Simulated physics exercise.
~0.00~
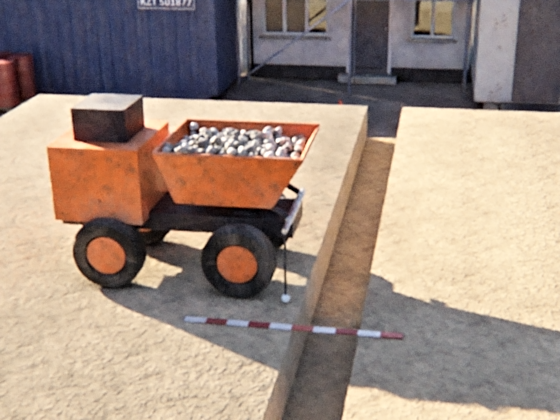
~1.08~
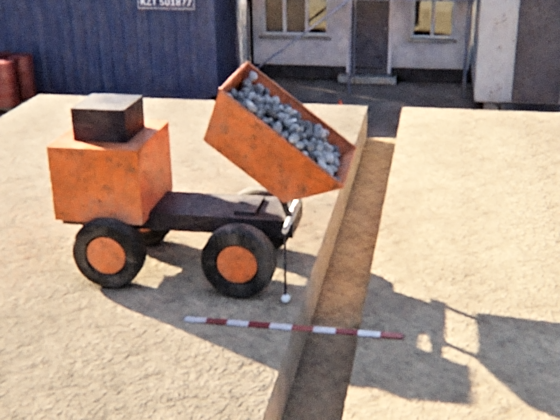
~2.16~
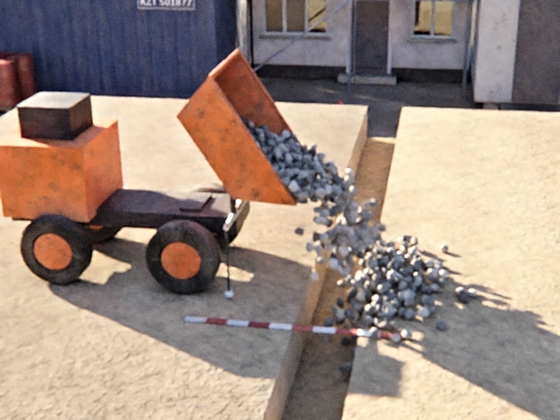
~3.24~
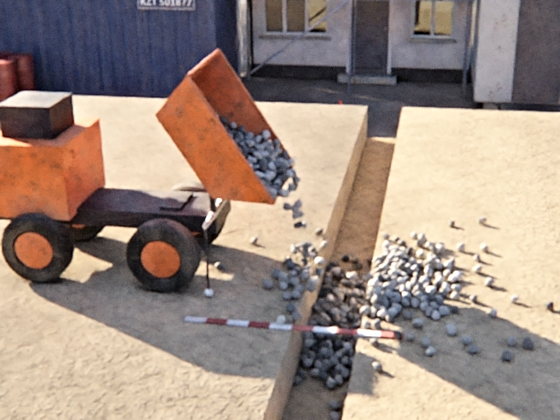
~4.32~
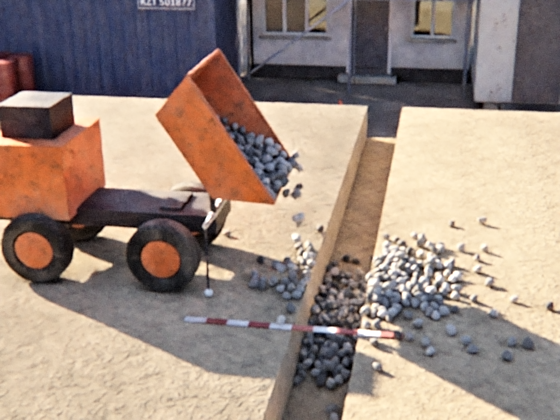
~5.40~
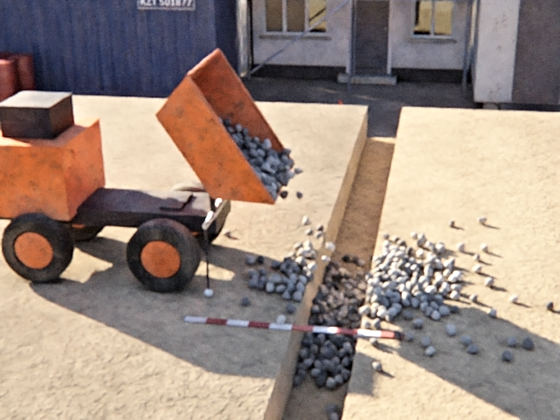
An orange dumper with a black box on top stands on sandy ground at the left, seen from above and to the side, its tipping body full of grey stones beside a straight trench. A red and white rod lies across the trench, with a blue wall and a pale building behind. The body tilts up steeply towards the right, and stones pour out over the trench and its far side as the machine backs away to the left. It stops with the body still raised, some stones left inside, others heaped in the trench and scattered on both sides.
